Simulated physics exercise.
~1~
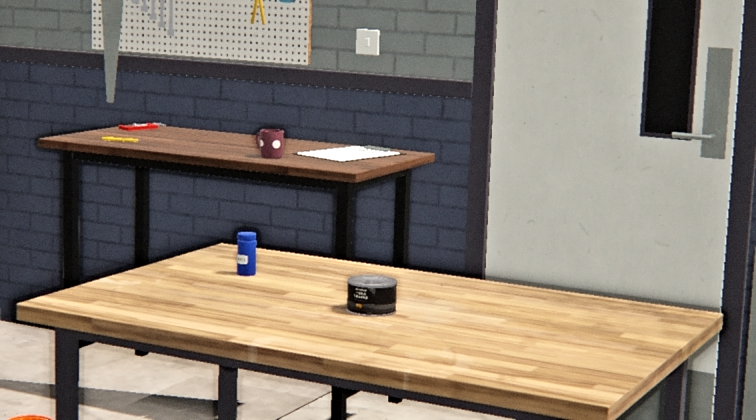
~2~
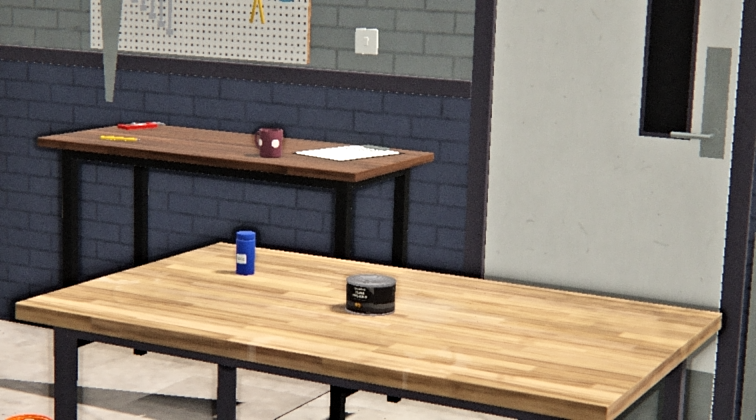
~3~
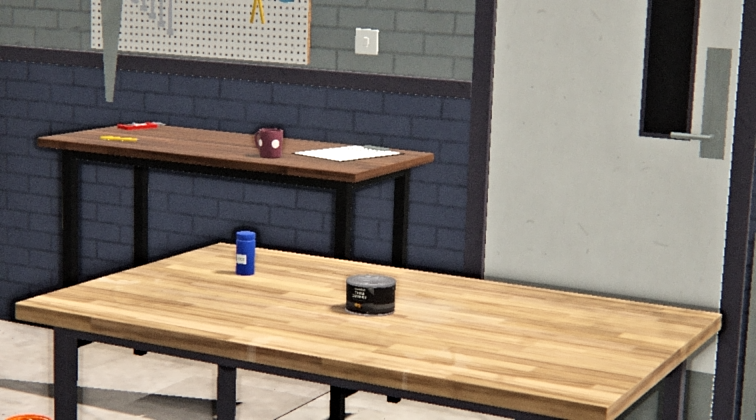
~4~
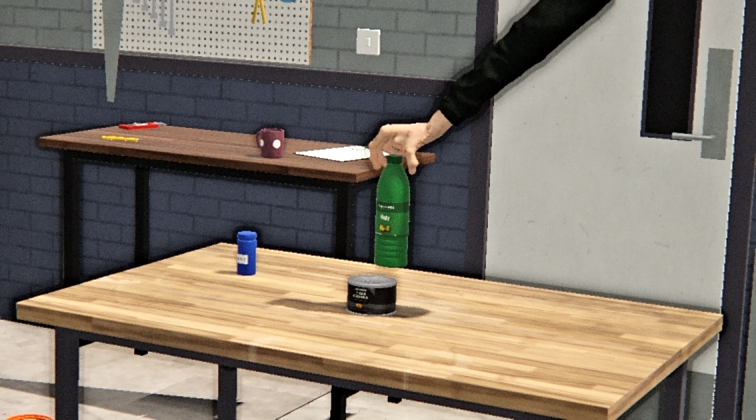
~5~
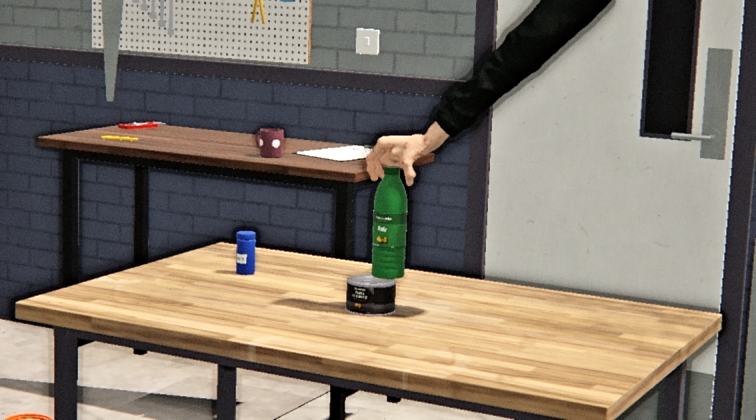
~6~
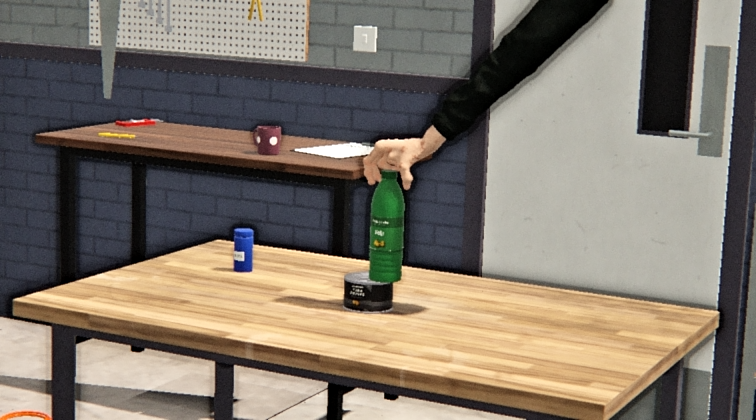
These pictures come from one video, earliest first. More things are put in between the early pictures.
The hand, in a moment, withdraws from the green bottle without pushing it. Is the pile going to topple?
No, it stays put.
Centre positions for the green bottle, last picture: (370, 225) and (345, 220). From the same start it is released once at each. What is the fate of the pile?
Lab note - try 1: No collapse; try 2: Collapse.
Then, 0.40 s past the last view, nothing moves.
Then, 1.20 s past the last view, green bottle resting near (388, 226).
Finally, all 3 still in place. Final places as the last picture's camera would see them, green bottle near (388, 226). The pile keeps its balance.
